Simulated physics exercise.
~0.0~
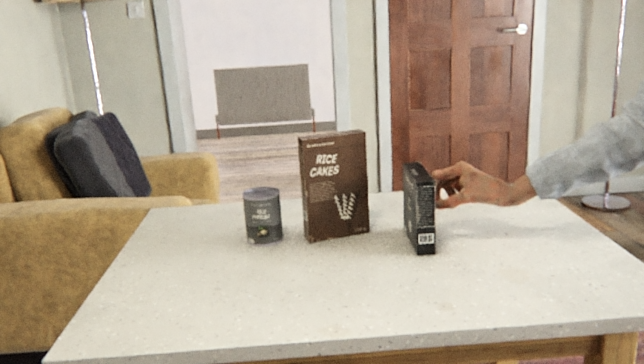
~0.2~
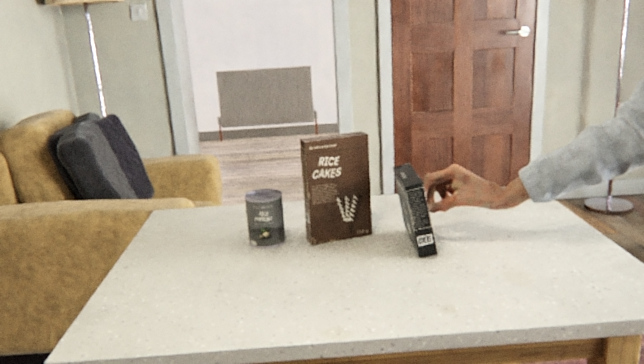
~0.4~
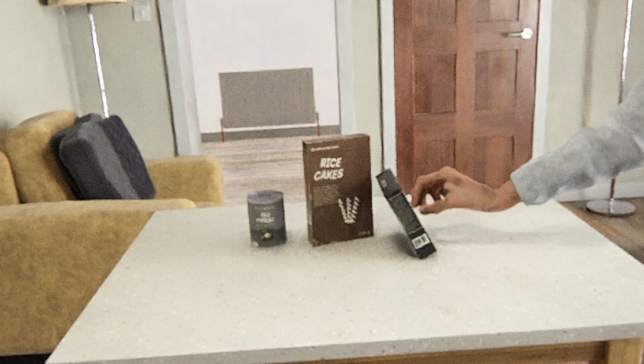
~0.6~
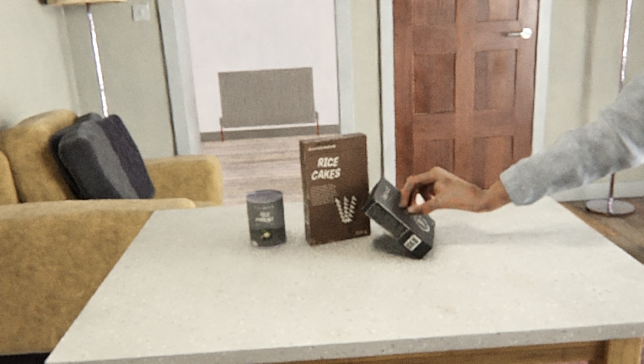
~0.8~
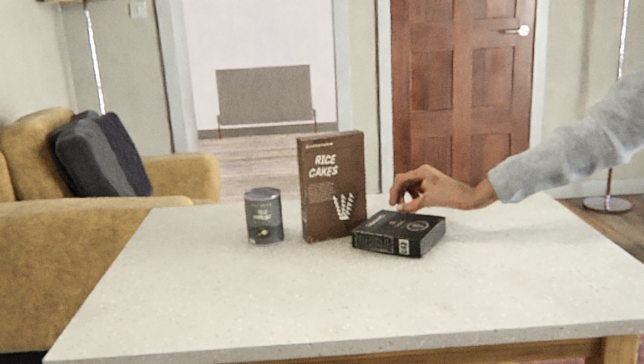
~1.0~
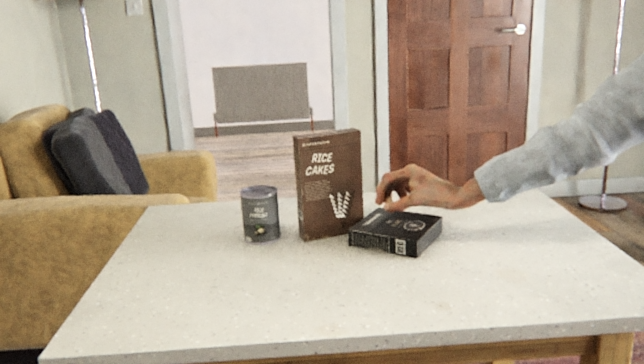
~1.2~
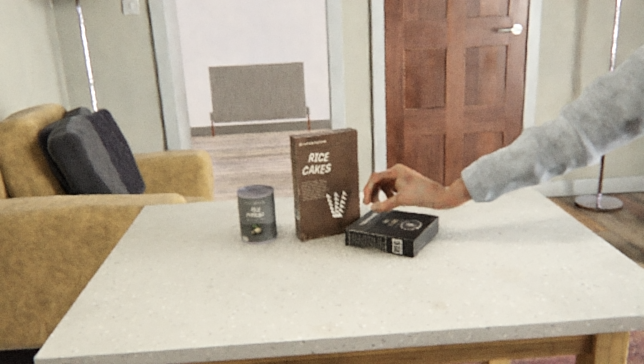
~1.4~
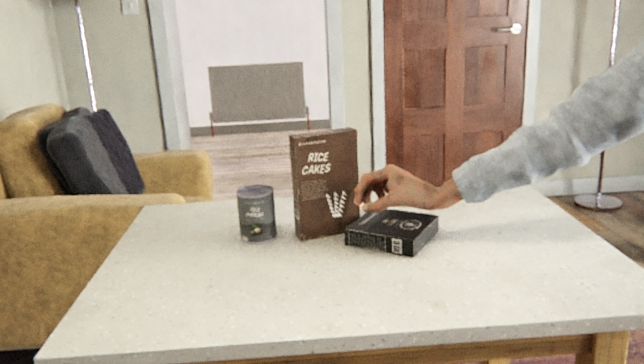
In the video, a hand reaching in from the right pushes an upright black packet leftward on a pale table, tipping it over beside a brown rice cakes box and a grey tin. The packet ends lying on its side, while the box and tin stay standing.
